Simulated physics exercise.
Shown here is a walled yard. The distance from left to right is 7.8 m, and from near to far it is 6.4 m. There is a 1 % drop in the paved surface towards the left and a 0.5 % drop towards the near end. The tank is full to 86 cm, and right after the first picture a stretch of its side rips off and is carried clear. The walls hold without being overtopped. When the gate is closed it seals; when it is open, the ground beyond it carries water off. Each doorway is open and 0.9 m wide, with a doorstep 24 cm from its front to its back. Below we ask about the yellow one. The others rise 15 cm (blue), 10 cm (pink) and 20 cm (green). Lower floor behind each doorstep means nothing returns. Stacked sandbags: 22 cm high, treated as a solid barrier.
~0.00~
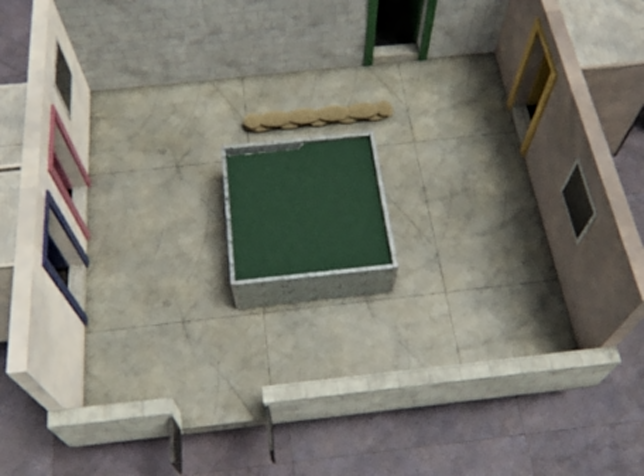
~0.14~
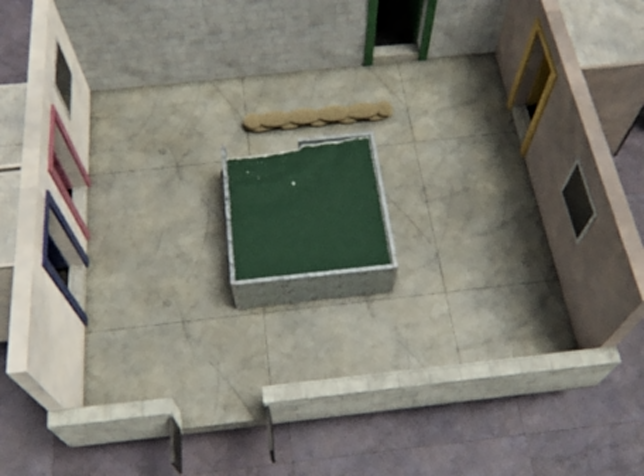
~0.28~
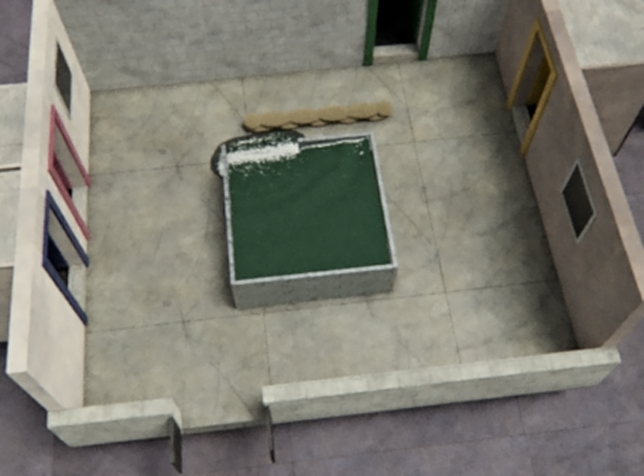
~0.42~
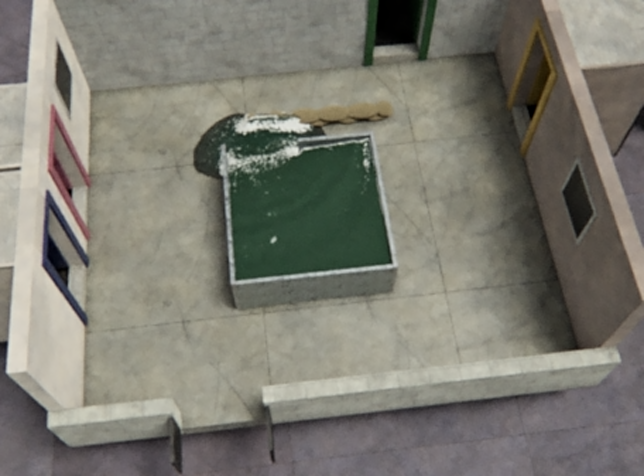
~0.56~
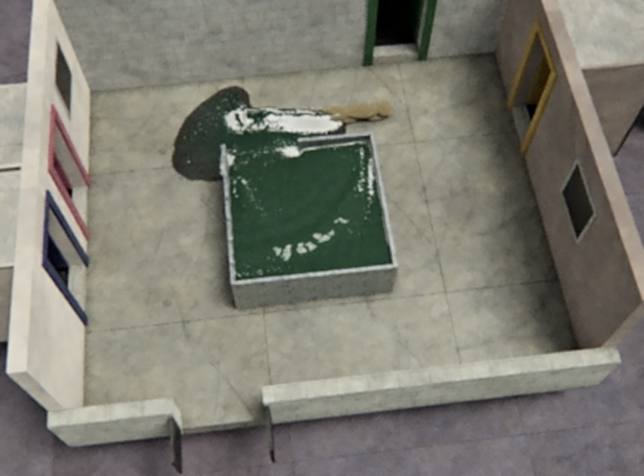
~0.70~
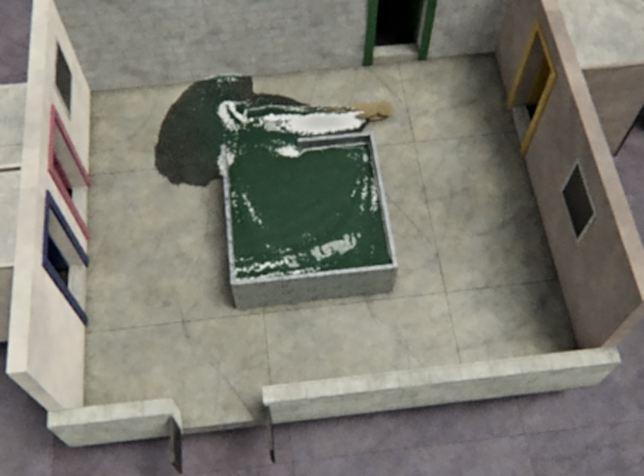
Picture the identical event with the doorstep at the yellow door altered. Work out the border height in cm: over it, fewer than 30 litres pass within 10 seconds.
Border at about 12.5 cm.
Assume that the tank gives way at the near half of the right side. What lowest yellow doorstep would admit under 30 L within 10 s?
The answer is some 10.0 cm.
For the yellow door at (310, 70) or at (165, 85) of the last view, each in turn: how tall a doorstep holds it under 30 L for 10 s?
First place around 16 cm, second around 31 cm.
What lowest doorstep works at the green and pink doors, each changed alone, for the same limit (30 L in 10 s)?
You'd want about 7.0 centimetres at green and about 9.0 centimetres at pink.
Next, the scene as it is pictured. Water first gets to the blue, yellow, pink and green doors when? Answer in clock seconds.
The blue door at 2.6 s, the yellow door at 1.8 s, the pink door at 2.2 s, the green door at 1.8 s.
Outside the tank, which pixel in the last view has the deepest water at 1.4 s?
Check close to (258, 133).
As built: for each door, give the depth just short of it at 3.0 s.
Centimetres: Blue = 6, yellow = 16, pink = 10, green = 9.
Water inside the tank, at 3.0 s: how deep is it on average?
About 42 cm.
After 1.4 s water covers 25 % of the floor, deepest (62 cm) near (258, 133); it has not reached the yellow door.
After 3.0 s water covers 55 % of the floor, deepest (48 cm) near (91, 110); 16 cm at the yellow door, 0 litres in over its 17 cm doorstep.
After 10.0 s water covers 100 % of the floor, deepest (21 cm) near (284, 401); 6 cm at the yellow door, 4 litres in over its 17 cm doorstep.
At the yellow door as built, the water arrived by 1.8 s and peaked near 20 cm at 3.6 s.
With a doorstep of 10.5 cm, 53 litres would have come in within the 10 s; with 14 cm, 16 litres. So under 30 litres takes about 12.5 cm.
